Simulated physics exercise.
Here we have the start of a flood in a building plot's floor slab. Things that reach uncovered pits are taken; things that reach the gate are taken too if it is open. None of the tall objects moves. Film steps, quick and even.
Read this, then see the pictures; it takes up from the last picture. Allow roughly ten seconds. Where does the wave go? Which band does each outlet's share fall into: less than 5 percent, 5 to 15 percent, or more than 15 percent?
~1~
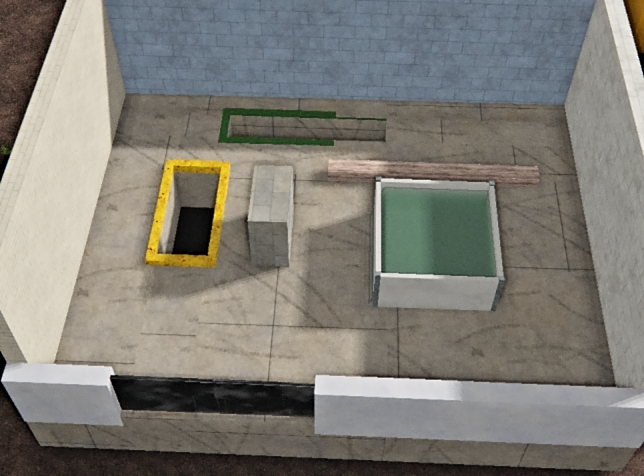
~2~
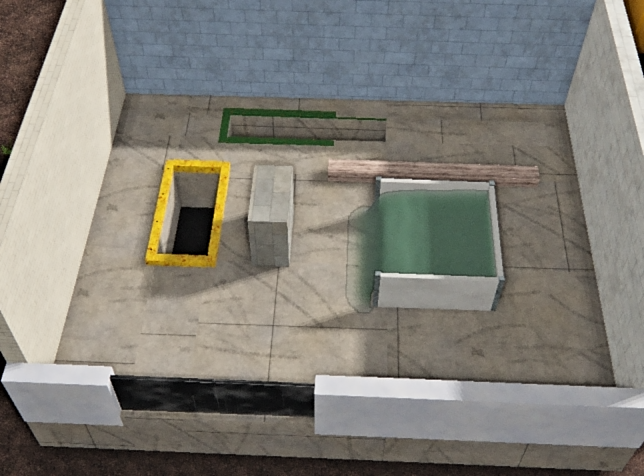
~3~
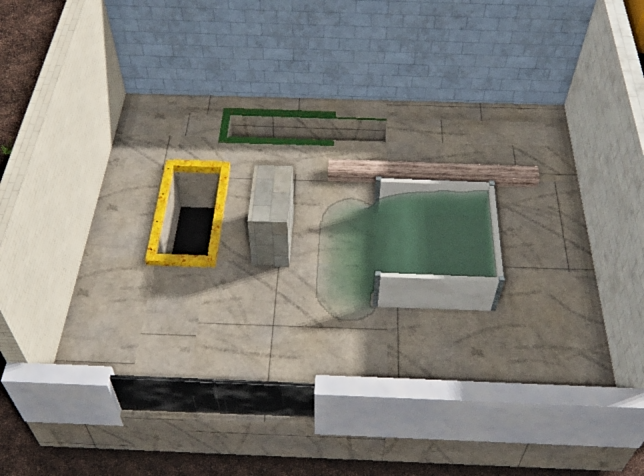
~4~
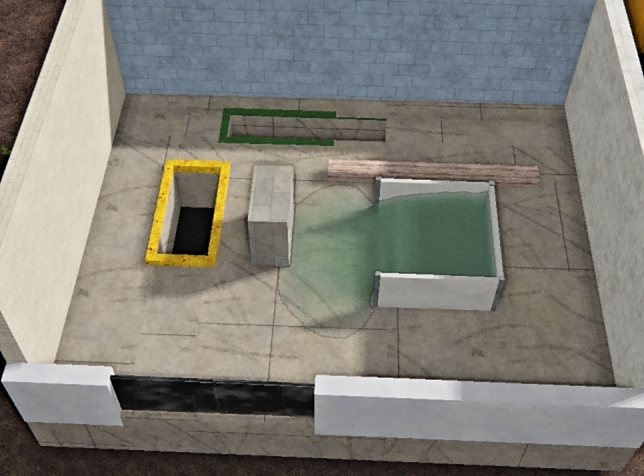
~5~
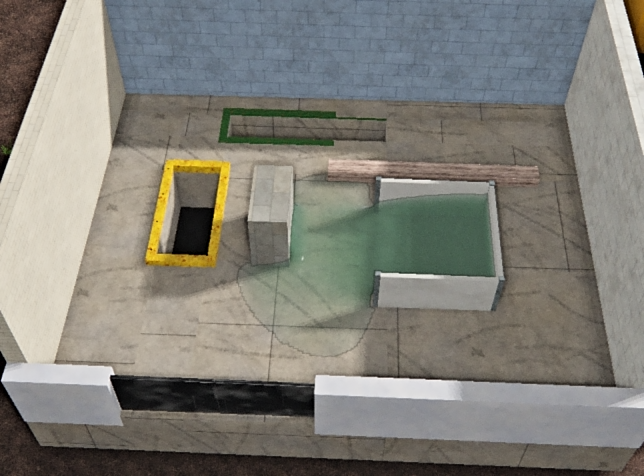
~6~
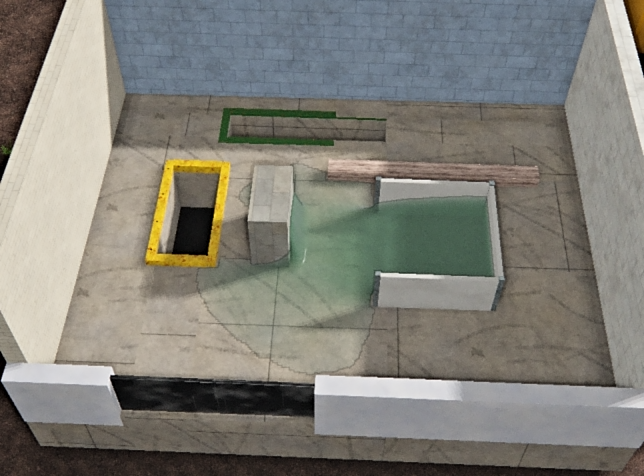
Shares: The gate, less than 5 percent; the yellow pit, less than 5 percent; the green pit, more than 15 percent.
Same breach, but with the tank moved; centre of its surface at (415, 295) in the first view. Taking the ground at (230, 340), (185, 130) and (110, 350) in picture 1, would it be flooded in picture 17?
Checking the three spots, I get swamped, high and dry, swamped.
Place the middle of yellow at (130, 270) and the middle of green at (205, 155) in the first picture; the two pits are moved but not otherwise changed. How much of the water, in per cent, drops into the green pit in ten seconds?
Green: About 40 %.
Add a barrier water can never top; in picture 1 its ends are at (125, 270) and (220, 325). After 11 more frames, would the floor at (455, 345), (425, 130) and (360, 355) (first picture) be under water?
The first location is not reached, the second is not reached, and the third is not reached.
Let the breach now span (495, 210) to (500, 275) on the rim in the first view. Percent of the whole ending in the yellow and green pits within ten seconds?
Near enough: Yellow 0 percent, green 15 percent.
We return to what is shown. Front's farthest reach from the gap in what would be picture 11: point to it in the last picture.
My guess would be about (67, 319).
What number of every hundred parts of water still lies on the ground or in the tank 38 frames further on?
I make it around 78 per cent.
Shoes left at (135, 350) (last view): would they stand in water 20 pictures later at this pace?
Submerged.
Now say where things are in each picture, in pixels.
In the first frame, the open tank at (437, 231) is whole and still.
In the second frame, the front is at (368, 309), out from the gap at (379, 246).
In the third frame, water pours out at (378, 248) and has run to (340, 312).
In the fourth frame, water pours out at (378, 249) and has run to (298, 311).
In the fifth frame, water pours out at (378, 250) and has run to (248, 294).
In the sixth frame, the front is at (204, 281), out from the gap at (378, 250).
A moment on, water covers 30 % of the floor; the gate 0 %, the yellow pit 0 %, the green pit 1 %.
Next, water covers 40 % of the floor; the gate 0 %, the yellow pit 0 %, the green pit 9 %.
Then, water covers 50 % of the floor; the gate 0 %, the yellow pit 0 %, the green pit 17 %.
Later, water covers 60 % of the floor; the gate 0 %, the yellow pit 0 %, the green pit 21 %.
In the end, water covers 70 % of the floor; the gate 0 %, the yellow pit 0 %, the green pit 36 %.
